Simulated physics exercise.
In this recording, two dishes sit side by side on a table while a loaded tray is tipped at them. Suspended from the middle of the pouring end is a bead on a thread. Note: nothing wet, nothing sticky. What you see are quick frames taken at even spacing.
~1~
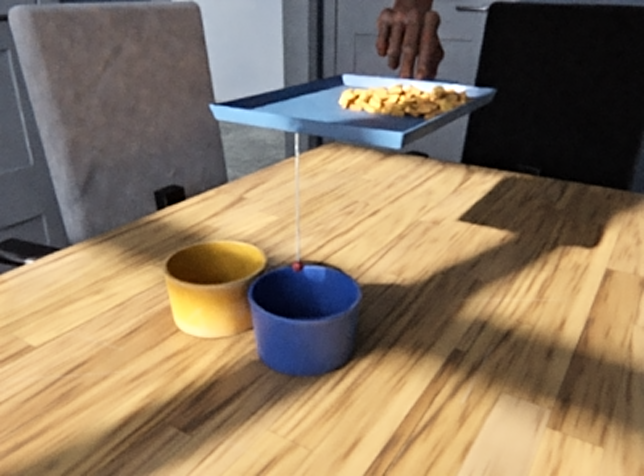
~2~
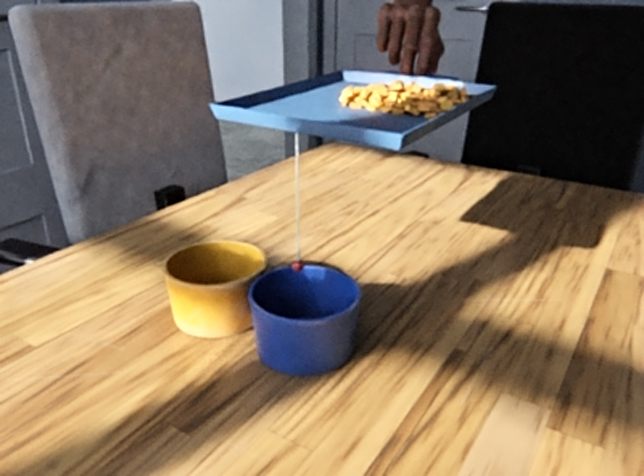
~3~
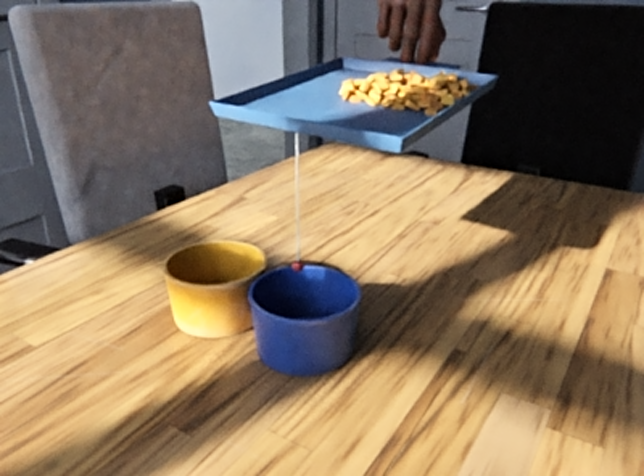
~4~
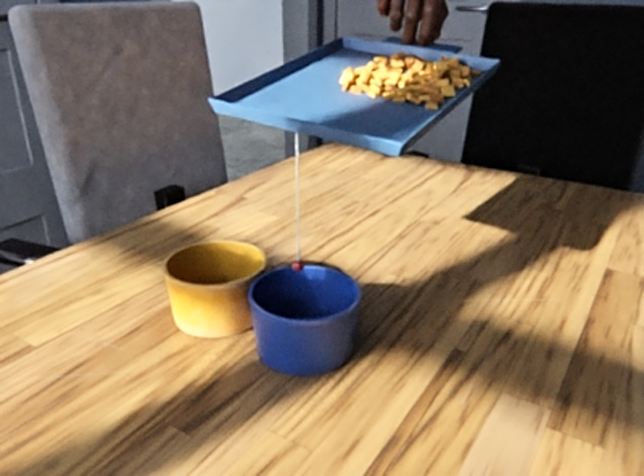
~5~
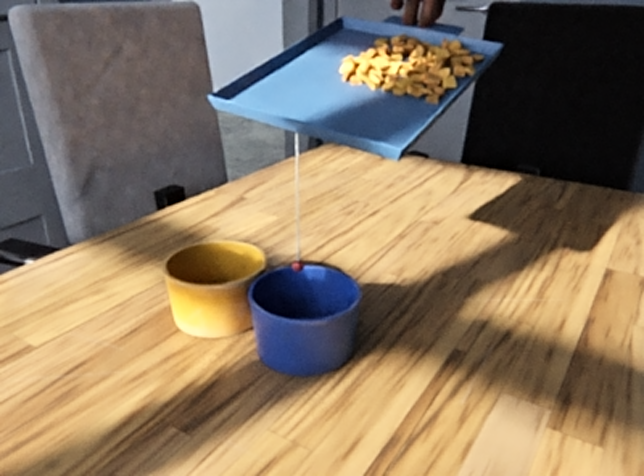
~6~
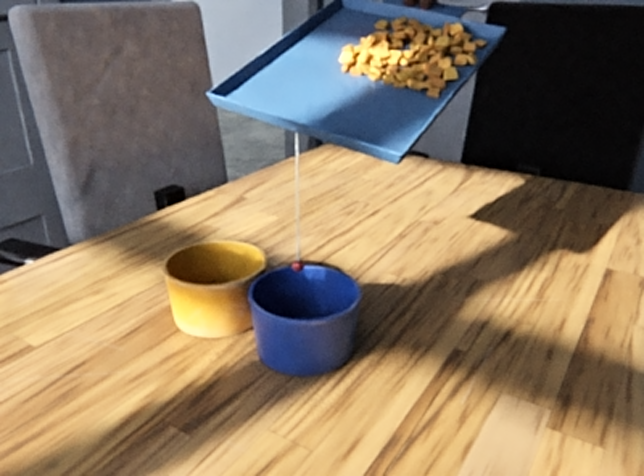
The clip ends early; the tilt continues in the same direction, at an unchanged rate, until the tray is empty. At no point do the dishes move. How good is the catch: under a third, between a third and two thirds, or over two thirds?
Below a third.
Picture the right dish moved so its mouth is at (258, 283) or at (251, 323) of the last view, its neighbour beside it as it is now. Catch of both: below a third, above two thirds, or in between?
At the first spot I'd expect under a third, and at the second spot below one third.
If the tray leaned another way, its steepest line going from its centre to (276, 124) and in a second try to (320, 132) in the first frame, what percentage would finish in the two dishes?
Close to 60 percent first and close to 30 percent second.
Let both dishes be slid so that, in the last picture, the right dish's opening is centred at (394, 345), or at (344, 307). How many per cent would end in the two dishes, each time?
Close to 70 in a hundred first, close to 50 in a hundred second.
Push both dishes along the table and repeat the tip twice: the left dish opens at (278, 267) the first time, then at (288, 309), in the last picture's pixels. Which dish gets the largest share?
The rightmost dish, then the rightmost dish.
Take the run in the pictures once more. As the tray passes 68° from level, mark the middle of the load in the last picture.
The centre of the load shows up near (380, 156) in the last view.
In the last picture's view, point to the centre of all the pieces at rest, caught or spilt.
Near (361, 413).
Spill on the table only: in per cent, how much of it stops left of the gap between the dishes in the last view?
Roughly 10 %.
Just after the last frame, tray tipped steeply; roughly two thirds on the tray; roughly a third in the air.
A moment on, tray tipped past a quarter turn; about a tenth in the right dish; the larger part outside both; about a tenth in the air.
Further on, tray tipped past a quarter turn; about a tenth in the right dish; almost all outside both.
When it is over, tray tipped past a quarter turn; about a tenth in the right dish; not one in the left dish; almost all outside both.
